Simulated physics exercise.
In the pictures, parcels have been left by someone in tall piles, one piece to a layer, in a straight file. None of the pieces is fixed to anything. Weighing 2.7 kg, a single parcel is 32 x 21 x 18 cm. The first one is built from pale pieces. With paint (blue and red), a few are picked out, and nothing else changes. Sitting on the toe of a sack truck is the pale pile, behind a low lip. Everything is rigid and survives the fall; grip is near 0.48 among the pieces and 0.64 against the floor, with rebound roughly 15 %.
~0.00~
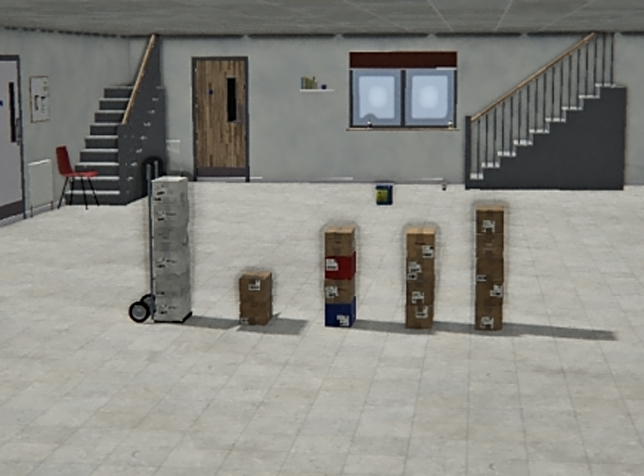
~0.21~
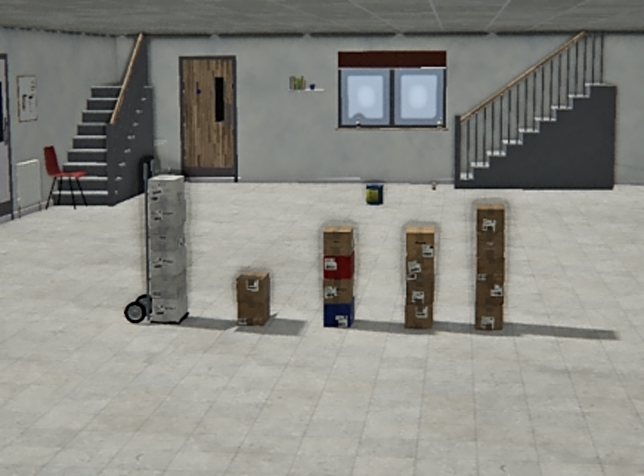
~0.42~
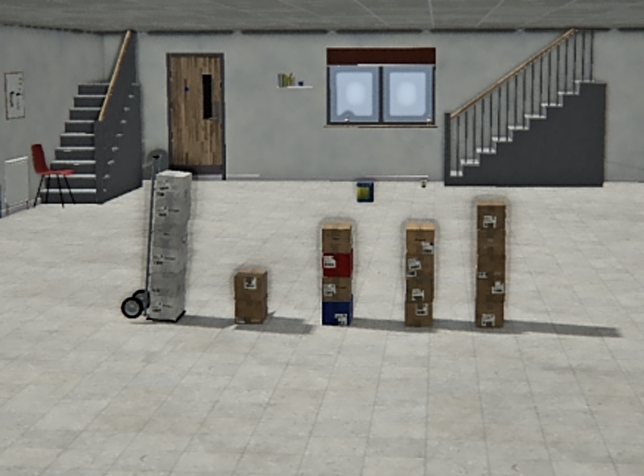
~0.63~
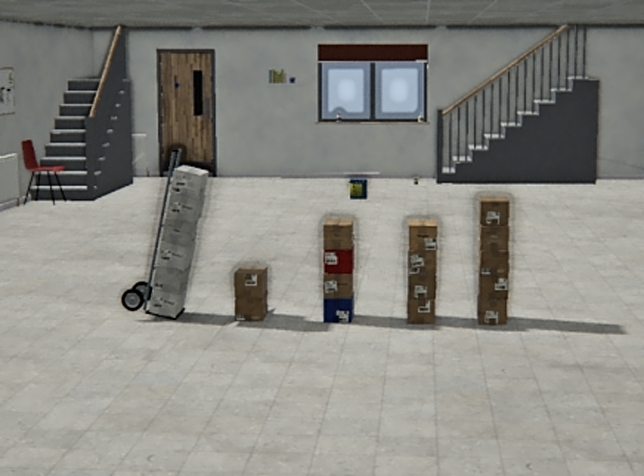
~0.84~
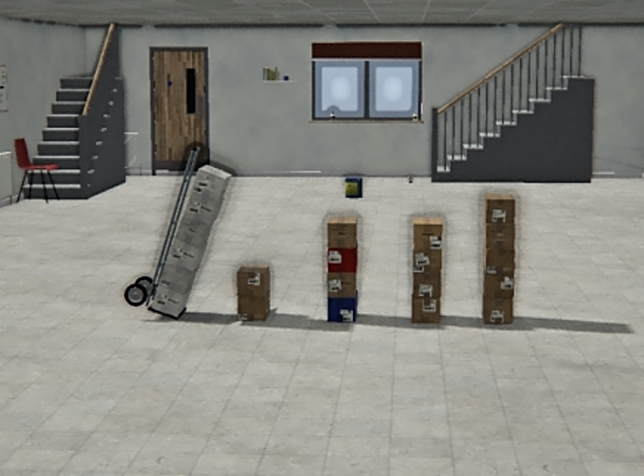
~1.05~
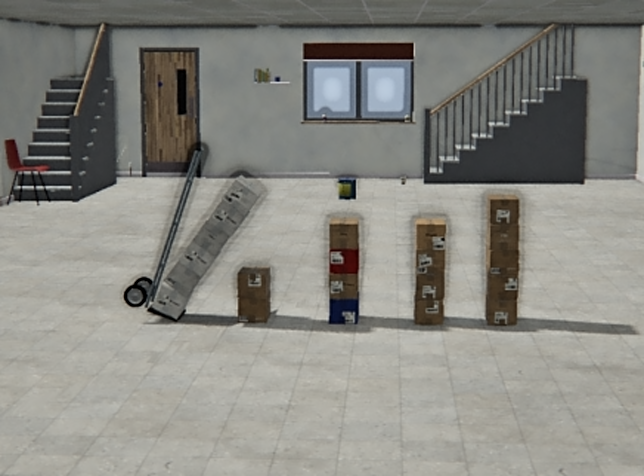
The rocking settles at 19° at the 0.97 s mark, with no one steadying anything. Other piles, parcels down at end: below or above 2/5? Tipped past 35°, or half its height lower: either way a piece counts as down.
Below 2/5.
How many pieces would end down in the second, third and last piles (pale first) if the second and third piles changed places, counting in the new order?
Down per pile: Second 4, third 0, last 0.
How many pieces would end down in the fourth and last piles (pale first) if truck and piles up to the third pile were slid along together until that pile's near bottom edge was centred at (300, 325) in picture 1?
In that case fourth pile 0 and last pile 0.
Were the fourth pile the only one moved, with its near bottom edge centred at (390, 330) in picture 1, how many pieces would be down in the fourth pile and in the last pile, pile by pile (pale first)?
Fourth: 0; last: 0.
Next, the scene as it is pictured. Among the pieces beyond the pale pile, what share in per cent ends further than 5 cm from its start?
That makes 25 percent.
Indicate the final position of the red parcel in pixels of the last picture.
End point in last frame: Roughly (401, 286).
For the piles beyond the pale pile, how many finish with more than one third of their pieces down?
Counted up, you get 1.
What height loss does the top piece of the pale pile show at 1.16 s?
Some 20 cm lower.
Around 1.16 s, 5 of the pale pile down; none of the 15 other parcels down.
Around 1.36 s, 5 of the pale pile down; none of the 15 other parcels down, 1 disturbed; red parcel displaced 15 mm.
Around 1.92 s, 5 of the pale pile down; none of the 15 other parcels down, 4 disturbed; red parcel tipped 20°; blue parcel displaced 36 mm.
Around 3.00 s, 5 of the pale pile down; 3 of the 15 other parcels down; red parcel tipped 62°, 21 cm lower; blue parcel displaced 31 mm.
Finally (4.2 s), 5 of the pale pile down; 3 of the 15 other parcels down; red parcel tipped 61°, 21 cm lower; blue parcel displaced 30 mm. That is 20 per cent. Seen by the last camera, middles, red parcel near (401, 286), blue parcel near (349, 307).
